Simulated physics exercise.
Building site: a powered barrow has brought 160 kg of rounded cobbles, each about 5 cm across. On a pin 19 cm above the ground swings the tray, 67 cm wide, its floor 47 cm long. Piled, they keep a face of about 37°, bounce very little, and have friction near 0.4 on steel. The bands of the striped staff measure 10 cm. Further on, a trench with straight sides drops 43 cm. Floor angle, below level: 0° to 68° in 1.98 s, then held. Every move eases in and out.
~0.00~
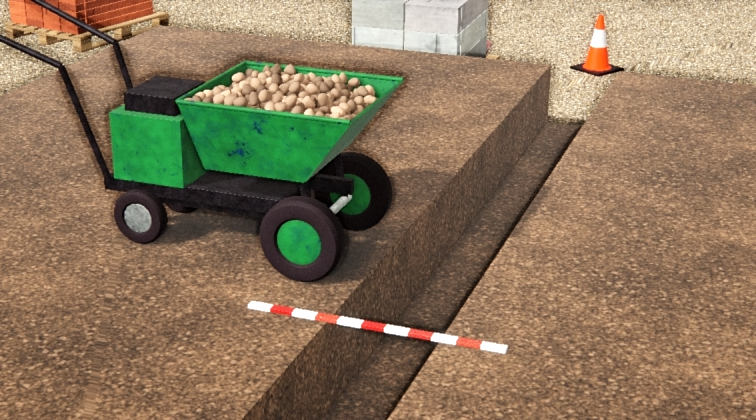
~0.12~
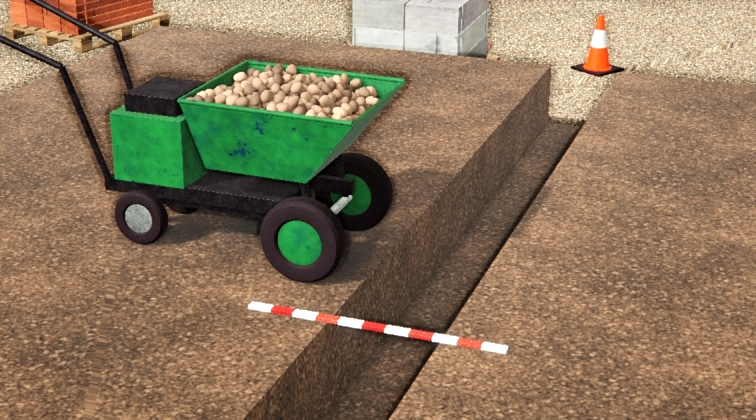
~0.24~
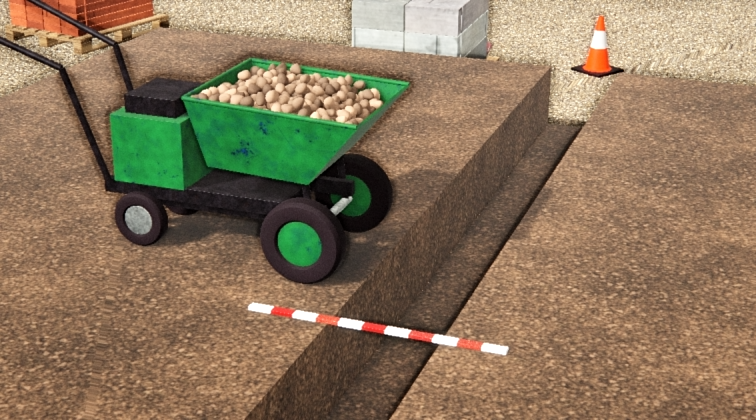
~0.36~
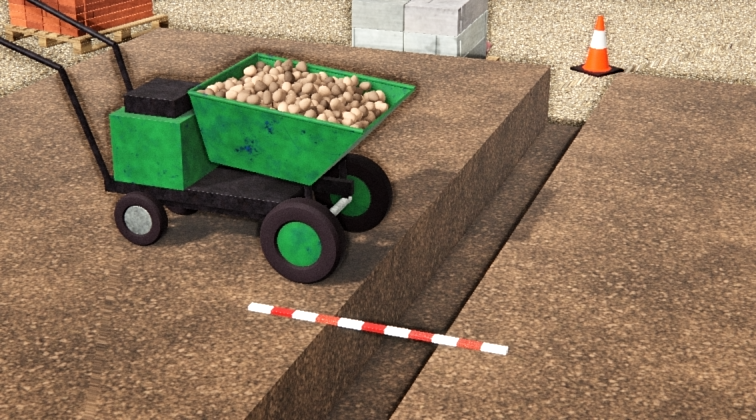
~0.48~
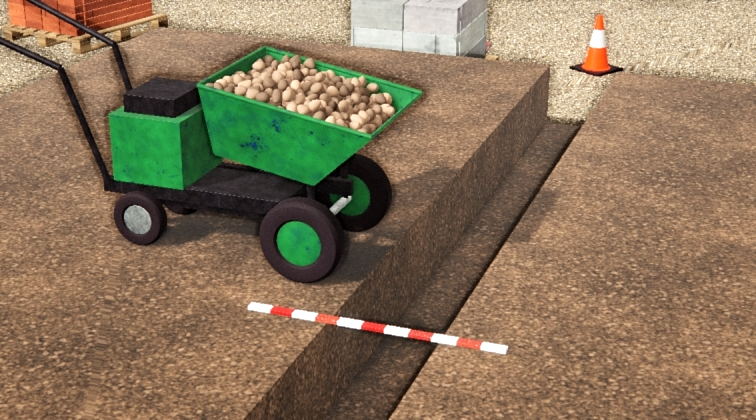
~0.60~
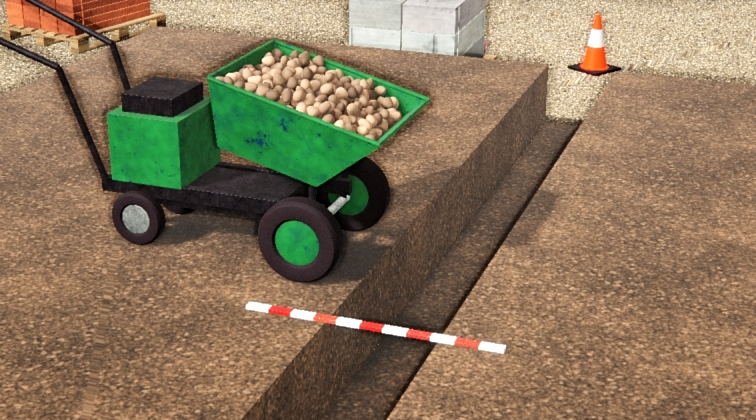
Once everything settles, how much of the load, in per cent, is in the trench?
Once it settles, about 56 per cent of the load is there.
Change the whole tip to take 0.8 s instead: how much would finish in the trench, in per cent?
I'd put it at roughly 45 per cent.
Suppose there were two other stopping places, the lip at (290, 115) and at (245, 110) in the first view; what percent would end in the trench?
Close to 100 percent in the first case, 95 percent in the second.
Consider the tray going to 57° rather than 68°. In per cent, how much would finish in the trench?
Close to 35 per cent then.
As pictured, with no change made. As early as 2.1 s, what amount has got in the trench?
About 10 per cent by then.
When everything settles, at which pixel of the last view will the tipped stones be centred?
Their middle ends up near (472, 335).
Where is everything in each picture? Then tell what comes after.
The tray is at 0°, its lip at (350, 123); the top of the load is at (291, 80), in the first frame.
Lip at (352, 124), floor tilted 1°, highest stones at (288, 80); the stones move at 0.1 m/s on average, in the second frame.
Lip at (357, 128), floor tilted 3°, highest stones at (280, 78); the stones move at 0.2 m/s on average, in the third frame.
The tray is at 6°, its lip at (363, 132); the top of the load is at (282, 73); the stones move at 0.3 m/s on average, in the fourth frame.
Lip at (372, 138), floor tilted 10°, highest stones at (286, 69); the stones move at 0.3 m/s on average, in the fifth frame.
The tray is at 15°, its lip at (380, 145); the top of the load is at (279, 62); the stones move at 0.4 m/s on average, in the sixth frame.
After 1.5 s the floor is at 57°; 98 % in the tray, 2 % in the trench; the foremost stones are at (473, 234).
After 2.1 s the floor is at 68°; 54 % in the tray, 11 % in the trench, 34 % past the trench; the foremost stones are at (609, 299).
After 2.4 s the floor is at 68°; 31 % in the tray, 22 % in the trench, 47 % past the trench; the foremost stones are at (664, 301).
After 4.4 s the floor is at 68°; 0 % in the tray, 56 % in the trench, 44 % past the trench; the foremost stones are at (690, 292).
